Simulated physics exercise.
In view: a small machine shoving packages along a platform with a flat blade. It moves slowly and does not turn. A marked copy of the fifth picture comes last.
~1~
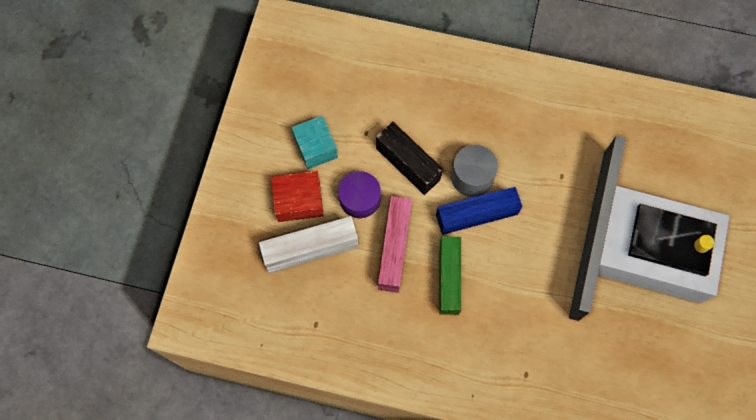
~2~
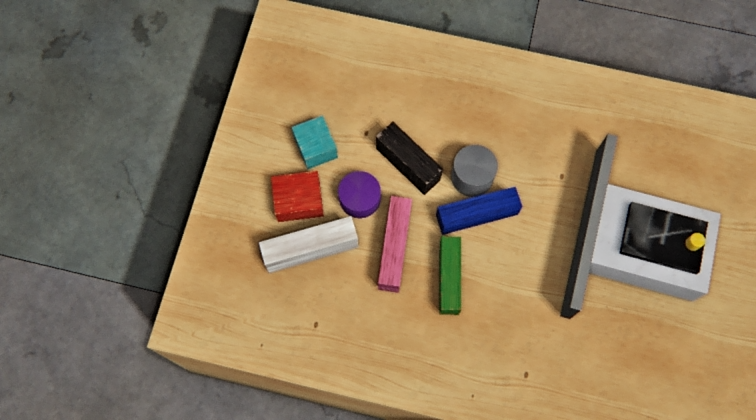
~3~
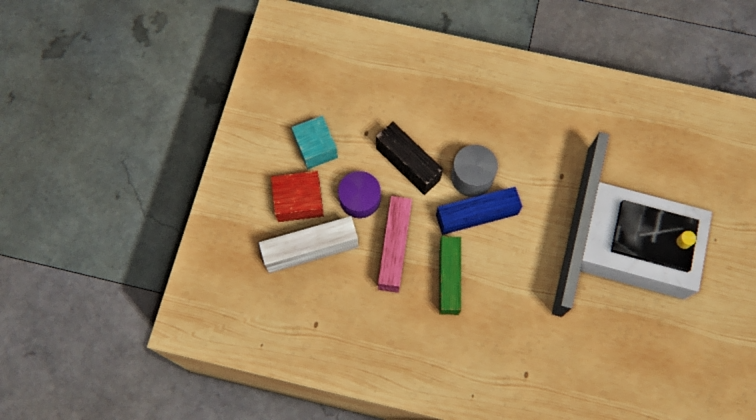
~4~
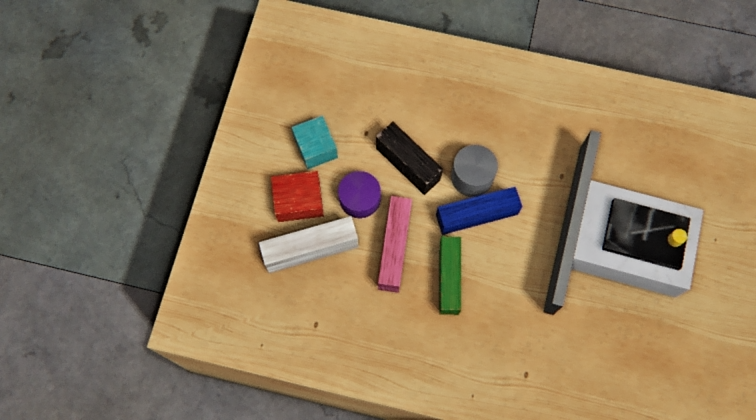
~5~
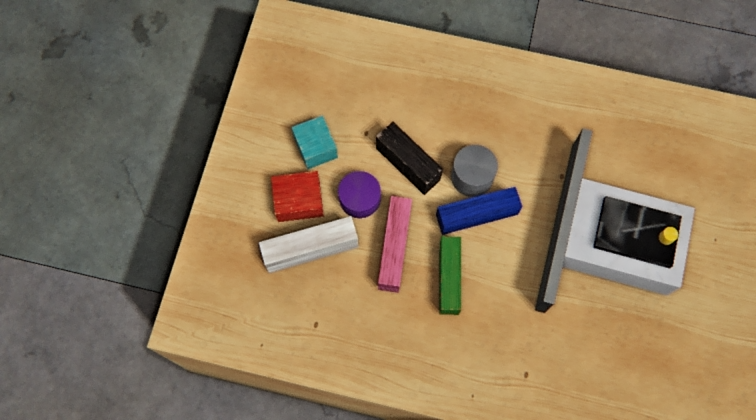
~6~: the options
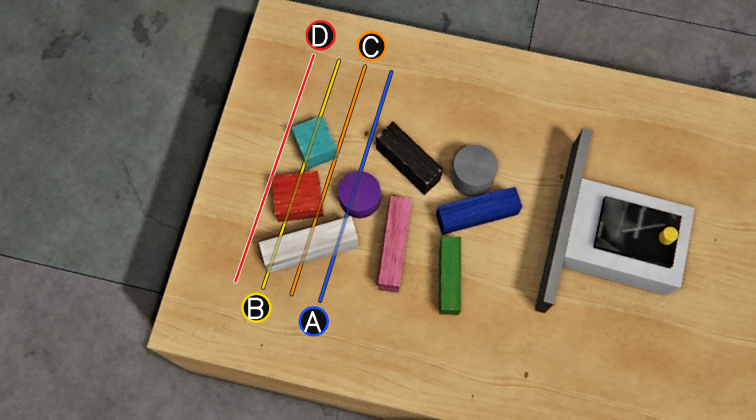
Small machine with a flat blade creeping left across a wooden platform toward a cluster of colourful blocks, which remain still.
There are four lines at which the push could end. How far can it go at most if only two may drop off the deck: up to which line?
No third one falls up to D.
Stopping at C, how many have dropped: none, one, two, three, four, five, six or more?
In all, none.
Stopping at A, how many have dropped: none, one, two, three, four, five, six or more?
The count is none.
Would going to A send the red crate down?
No.
On the marked copy, A at (357, 181); B at (303, 169); C at (330, 175); D at (276, 163).
Taking D. A third of the way, robot (523, 206); green bar (424, 270); grey canister (444, 148).
Two thirds of the way, robot (417, 182); white stick (235, 247); red crate (255, 192).
When it is over, robot (336, 164); red crate over the edge; turquoise crate (226, 108); one fallen.
As for the rest, A is within the limit but short; B is within the limit but short; C is within the limit but short.
